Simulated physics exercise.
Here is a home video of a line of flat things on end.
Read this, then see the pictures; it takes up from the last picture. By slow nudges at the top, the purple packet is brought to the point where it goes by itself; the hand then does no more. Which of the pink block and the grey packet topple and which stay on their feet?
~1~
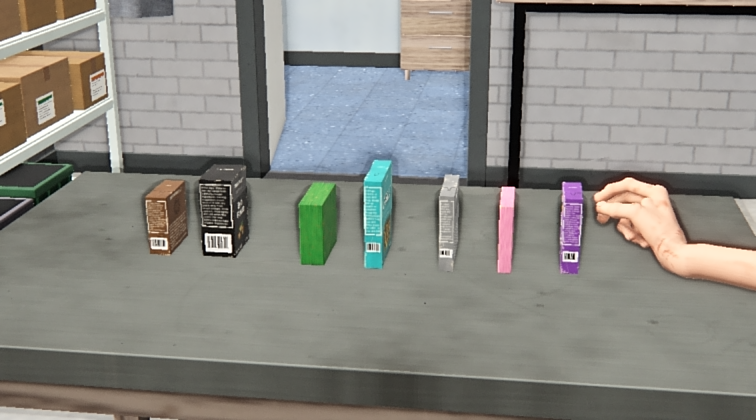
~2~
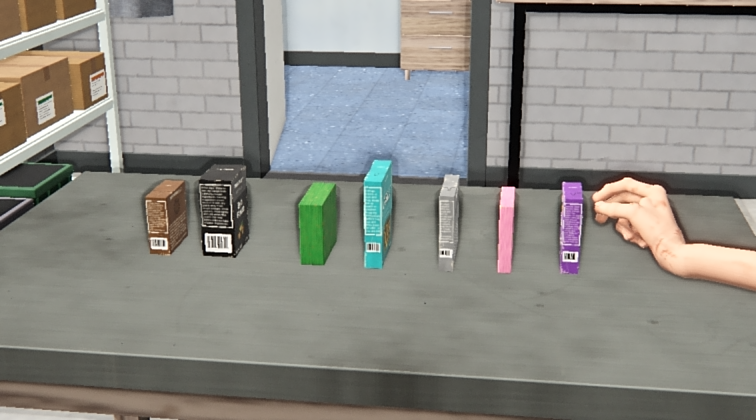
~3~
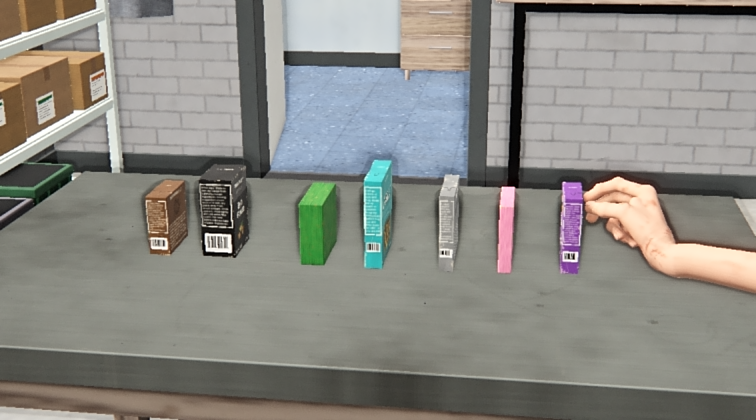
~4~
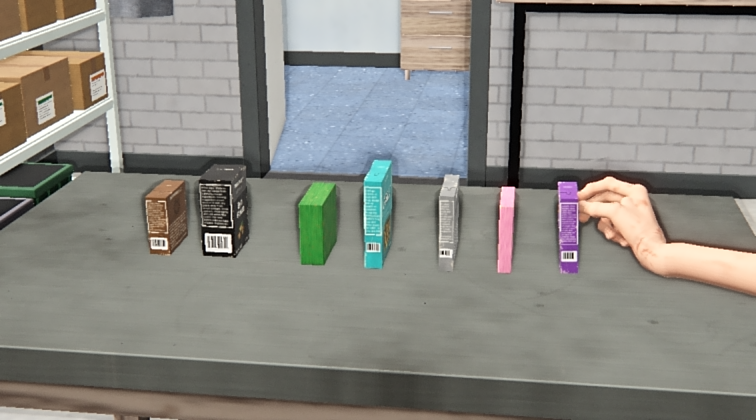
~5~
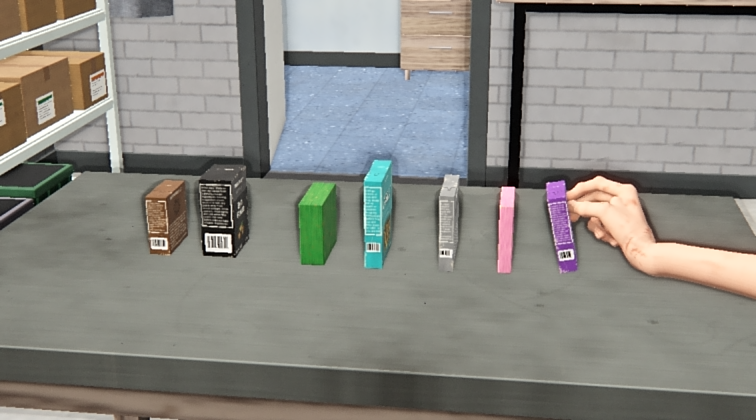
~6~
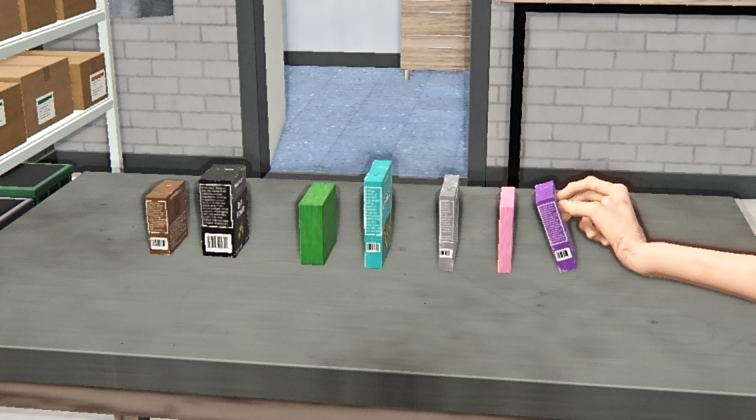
The pink block is left leaning or lying; the grey packet is left leaning or lying.
Then, 0.30 s after the last picture, purple packet 66° over; pink block tipped 42° from how it was near (481, 233); grey packet tipped 4° from how it was near (446, 222).
Then, 0.50 s after the last picture, purple packet 77° over; grey packet tipped 66° from how it was near (407, 236); pink block tipped 74° from how it was near (468, 245); turquoise packet tipped 30° from how it was.
Then, 1.70 s after the last picture, purple packet 77° over; grey packet tipped 70° from how it was near (407, 238); pink block tipped 74° from how it was near (468, 245); turquoise packet tipped 26° from how it was.
At rest, tipped over on the table, grey packet and pink block; left askew, turquoise packet; the other 2 in place. Seen from the same camera at the end, pink block near (468, 245), grey packet near (408, 241).
